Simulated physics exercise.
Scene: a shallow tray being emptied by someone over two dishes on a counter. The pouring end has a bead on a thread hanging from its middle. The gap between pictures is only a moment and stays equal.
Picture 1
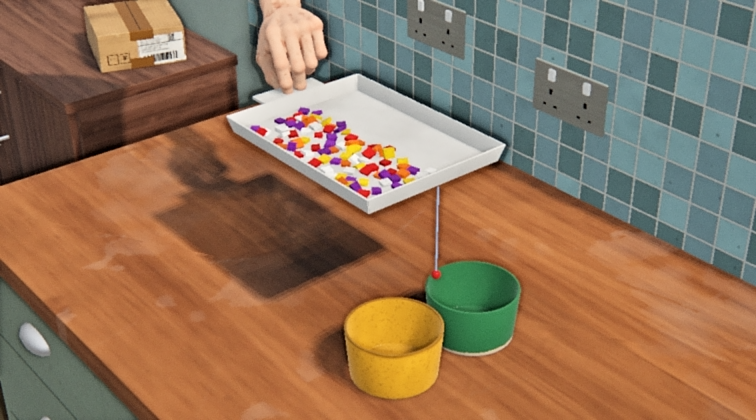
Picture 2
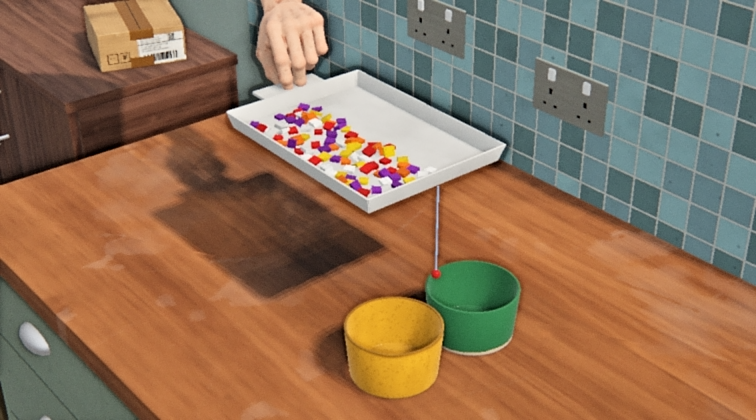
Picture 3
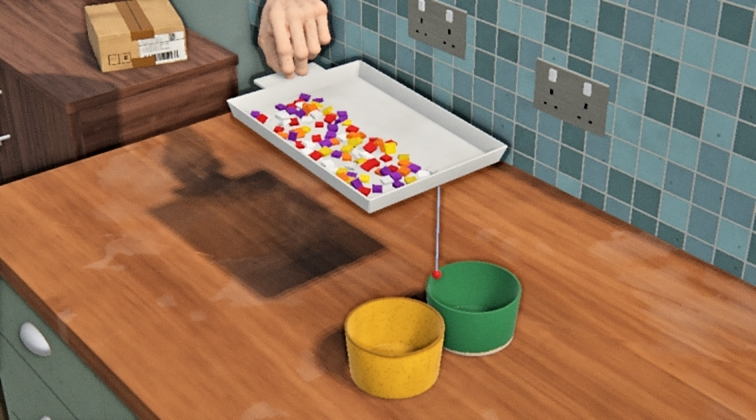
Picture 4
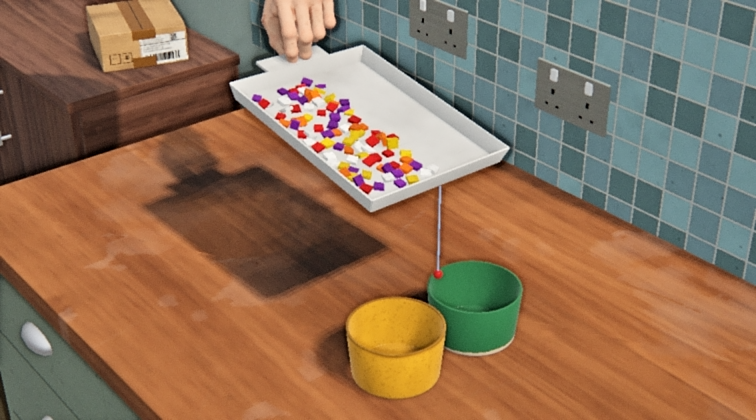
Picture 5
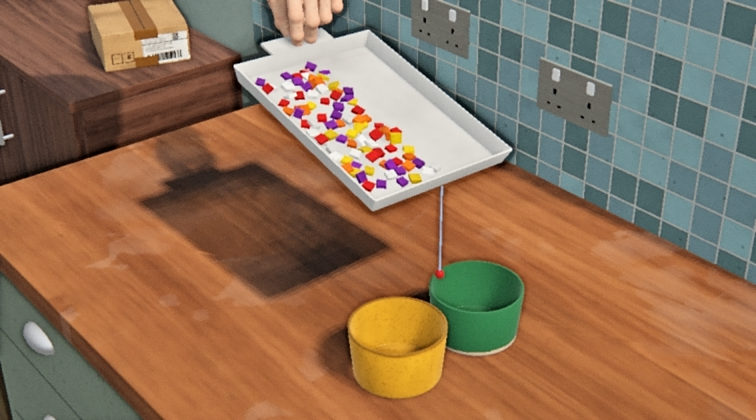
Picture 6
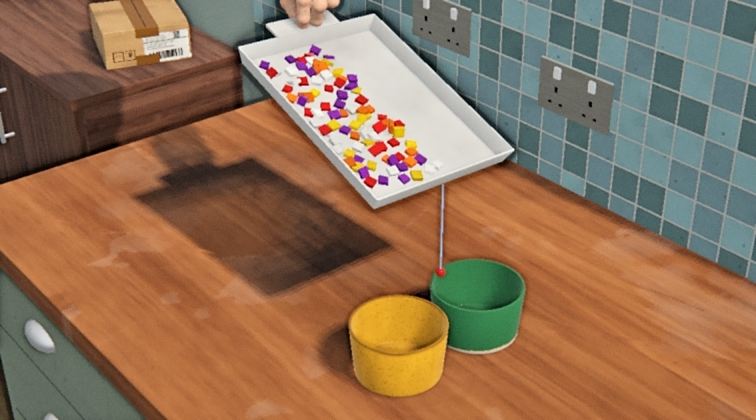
A hand raises the back of a white tray of colourful pieces, tilting it above two bowls.
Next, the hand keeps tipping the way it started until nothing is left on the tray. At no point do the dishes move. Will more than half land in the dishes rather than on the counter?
Yes.
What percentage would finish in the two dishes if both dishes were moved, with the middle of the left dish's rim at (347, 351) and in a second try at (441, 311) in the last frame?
It comes to roughly 50 per cent in one try and roughly 90 per cent in the next.
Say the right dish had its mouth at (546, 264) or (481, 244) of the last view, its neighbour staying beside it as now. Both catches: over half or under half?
First place: Beyond half; second place: Short of half.
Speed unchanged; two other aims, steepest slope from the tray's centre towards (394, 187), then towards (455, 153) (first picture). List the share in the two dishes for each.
I'd expect around 90 in a hundred first and around 30 in a hundred second.
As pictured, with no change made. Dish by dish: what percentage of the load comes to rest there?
The left dish gets close to 30 per cent and the right dish close to 50 per cent.
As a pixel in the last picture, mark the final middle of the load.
Somewhere close to (485, 332) in the last picture.
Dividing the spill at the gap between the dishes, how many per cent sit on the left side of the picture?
About 10 per cent.
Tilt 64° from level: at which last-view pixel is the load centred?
I'd mark it close to (435, 169).
Just after the last frame, tray tipped steeply; almost all on the tray; just a few in the air.
A moment on, tray tipped past a quarter turn; roughly half on the tray; just a few in the left dish; about a tenth in the right dish; about a tenth outside both; roughly a third in the air.
Further on, tray tipped past a quarter turn; roughly a quarter in the left dish; roughly half in the right dish; roughly a quarter outside both.
When it is over, tray tipped past a quarter turn; roughly a quarter in the left dish; roughly half in the right dish; roughly a quarter outside both.
